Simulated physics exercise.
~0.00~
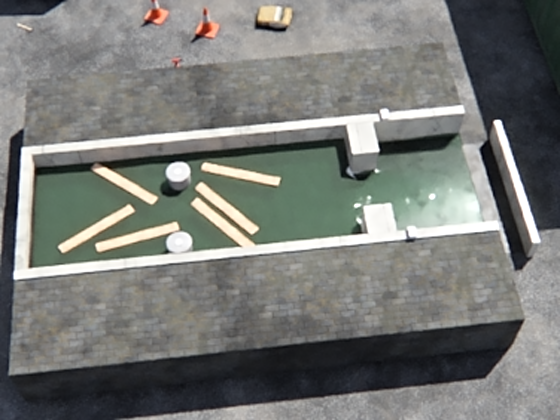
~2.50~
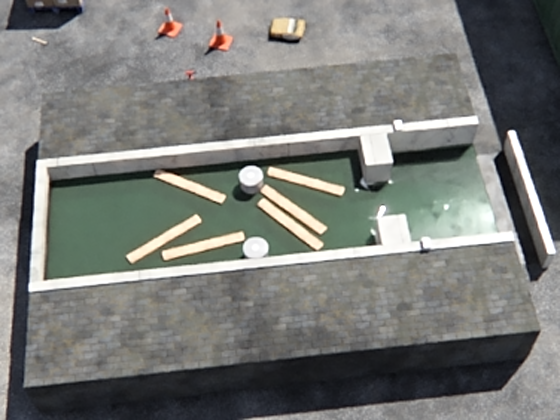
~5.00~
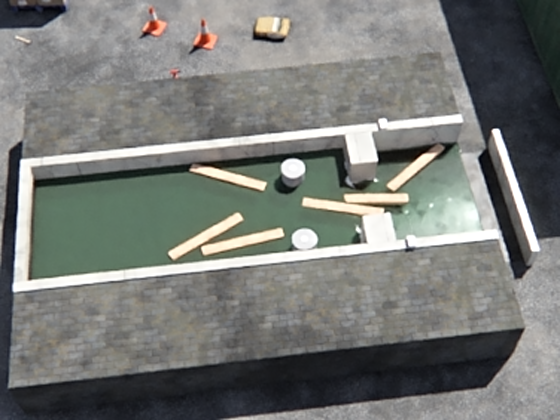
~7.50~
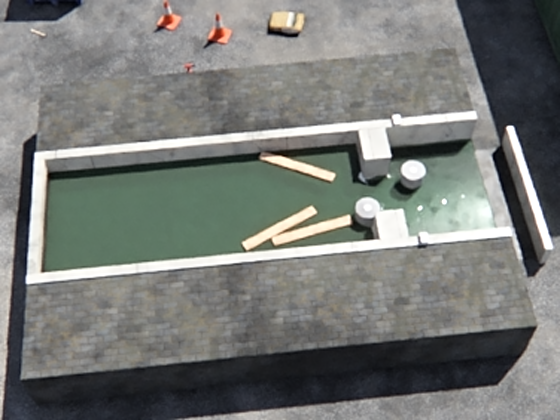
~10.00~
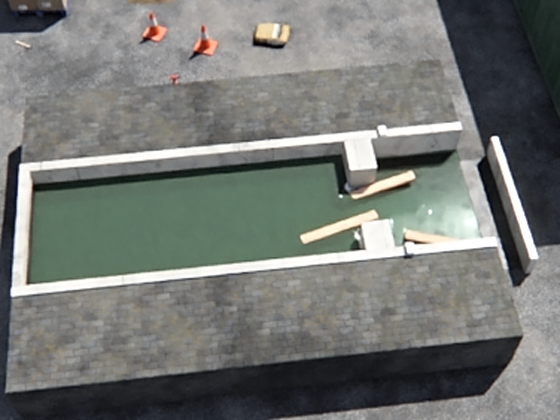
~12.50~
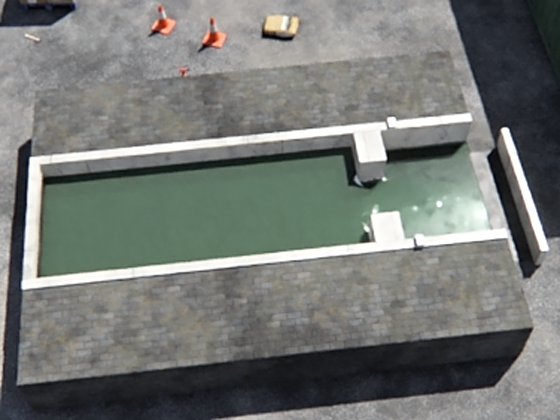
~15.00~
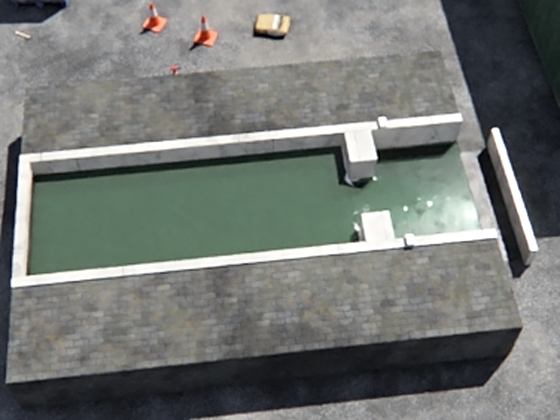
A walled channel of green water between two dark brick banks is seen from high above, with orange cones and a yellowish object on the grey ground beyond. Six pale wooden planks and two round whitish tubs float in its left and middle parts, while two white blocks form a gap toward the right. The planks and tubs drift right, some of the planks turning as they go. They pass through the gap in turn and disappear from the right end, the last few planks trailing behind. At the end, the channel holds only open green water.
